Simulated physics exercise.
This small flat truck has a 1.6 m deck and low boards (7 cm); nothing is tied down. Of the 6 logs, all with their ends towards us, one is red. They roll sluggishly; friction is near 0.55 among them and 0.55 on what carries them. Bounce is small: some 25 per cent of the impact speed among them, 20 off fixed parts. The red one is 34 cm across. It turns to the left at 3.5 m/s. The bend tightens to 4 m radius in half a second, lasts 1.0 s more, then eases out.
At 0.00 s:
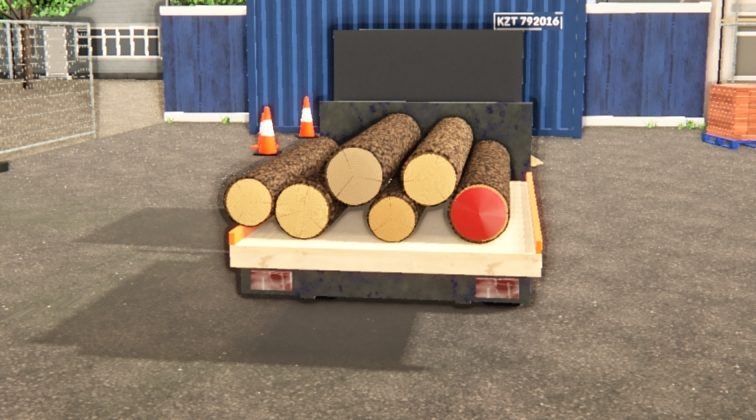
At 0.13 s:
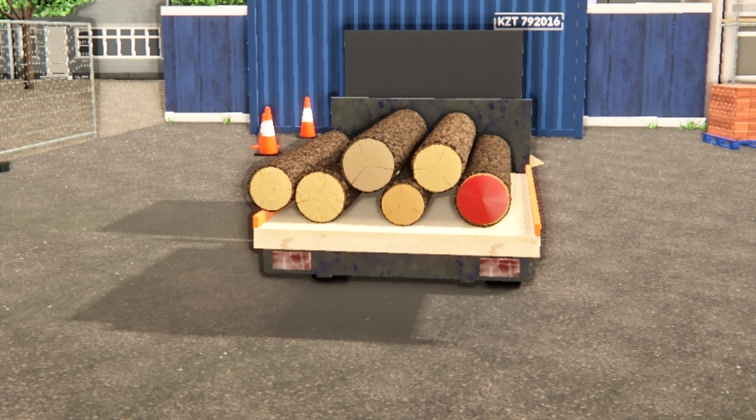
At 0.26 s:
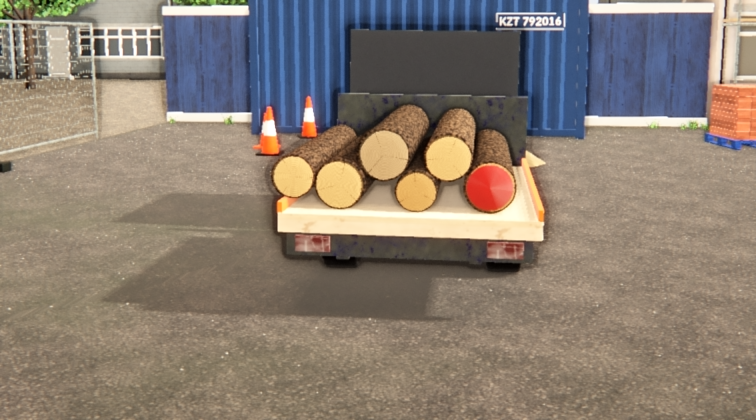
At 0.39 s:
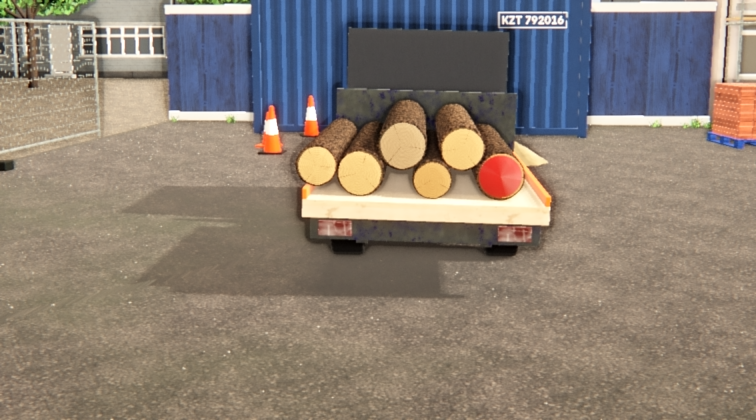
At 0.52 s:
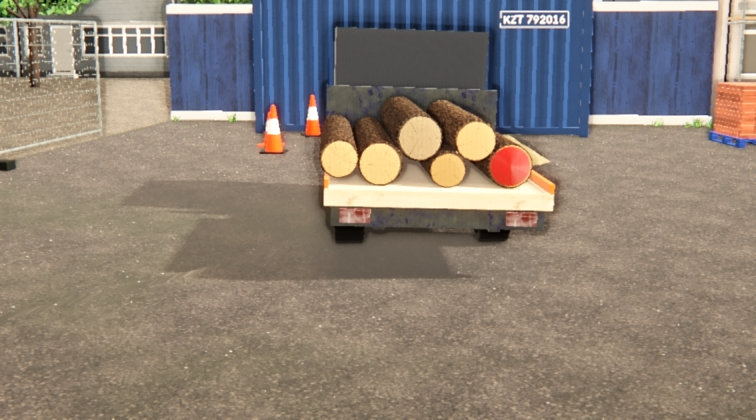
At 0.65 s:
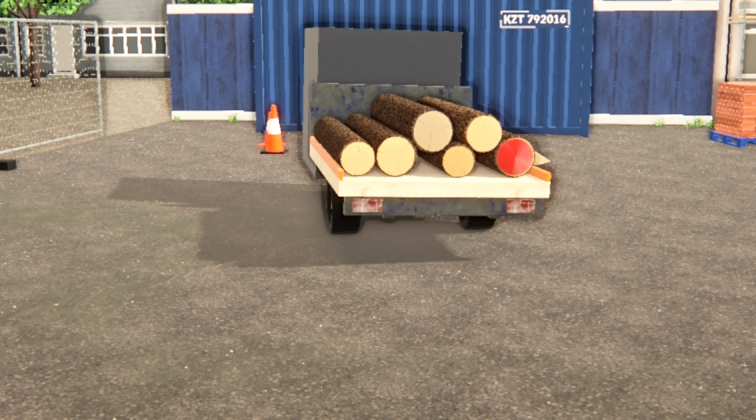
At the start, a small flat truck carrying six logs, one with a red end, stands close by with its back to us, facing a blue container. It drives away from us, shifting a little to the right, then turns left as its deck slopes slightly down to the right.
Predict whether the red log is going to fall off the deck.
The red one falls off.
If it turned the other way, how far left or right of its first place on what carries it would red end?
Some 110 cm leftwards.
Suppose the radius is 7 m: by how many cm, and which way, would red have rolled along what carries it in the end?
About 25 cm to the right.
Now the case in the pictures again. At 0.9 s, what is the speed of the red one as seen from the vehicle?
Near 0.6 m/s.
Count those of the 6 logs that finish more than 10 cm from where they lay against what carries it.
6 of them.
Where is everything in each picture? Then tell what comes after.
Red (479, 214); 4 of the 6 make up the bottom layer, in the first picture.
Red (483, 200); the deck is level, in the second picture.
Red (490, 188); the deck is a shade lower on the right, in the third picture.
Red (501, 177); the deck slopes 2° down to the right, in the fourth picture.
Red (511, 167); the deck slopes 2° down to the right, in the fifth picture.
Red (516, 157); the deck slopes 2° down to the right, in the sixth picture.
By 0.9 s, red is on the deck, 10 cm from the right edge, rolling right; 0 off so far.
By 1.0 s, red is on the deck, 5 cm from the right edge, rolling right; 0 off so far.
By 1.1 s, red is on the deck, 5 cm from the right edge, rolling right; 0 off so far.
By 1.3 s, red is over the right board and falling; 1 off so far.
Finally (2.4 s), red is over the right board and gone; 4 off so far.
